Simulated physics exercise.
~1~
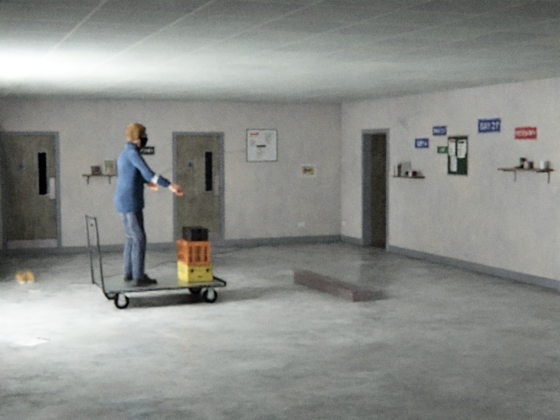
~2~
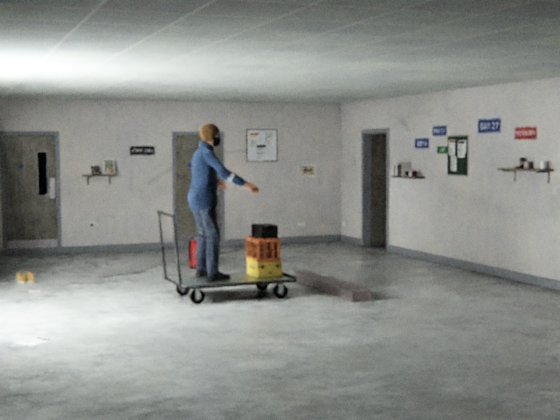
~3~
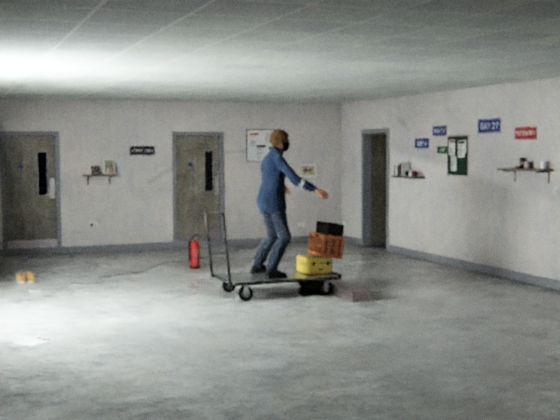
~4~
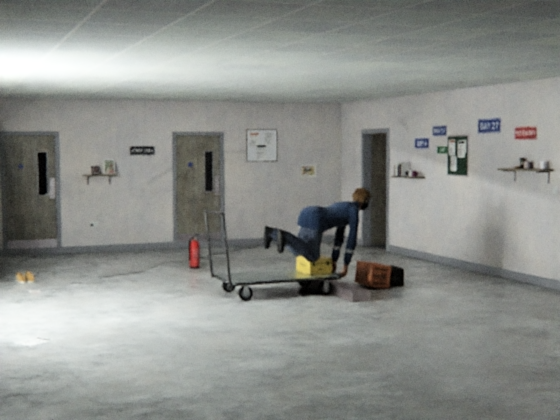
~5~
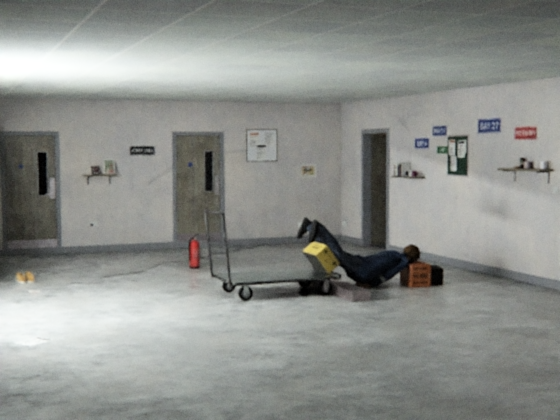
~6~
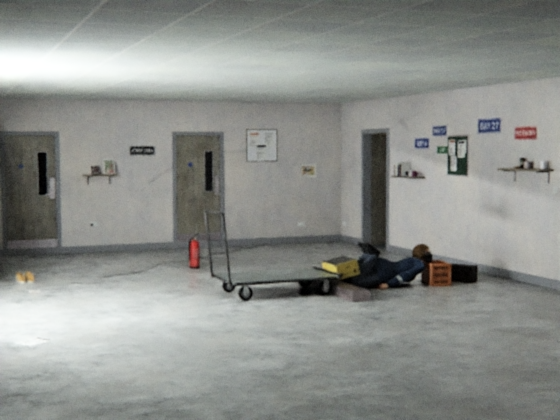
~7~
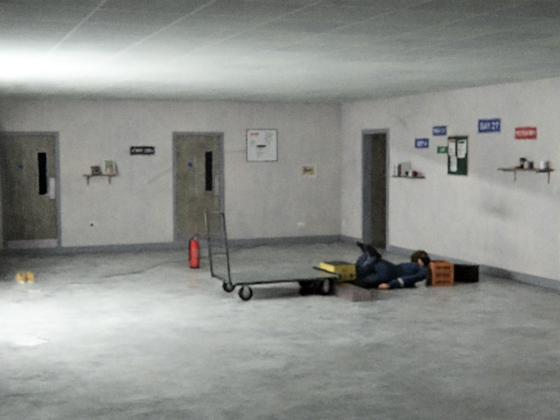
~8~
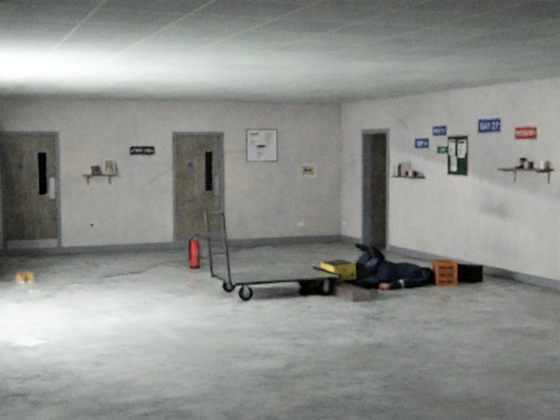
A flat trolley rolls right across a grey concrete room, carrying a standing person in blue with arms held forward and a stack of a yellow toolbox, an orange crate and a black parcel. It stops abruptly at a low kerb and stays flat. The stack leans forward, and the crate and parcel topple over the front as the person pitches after them. The person lands face down beyond the deck while the toolbox tips over and drops off the front edge. At the end, the trolley stands empty, with the person slumped on the floor among the spilled load.
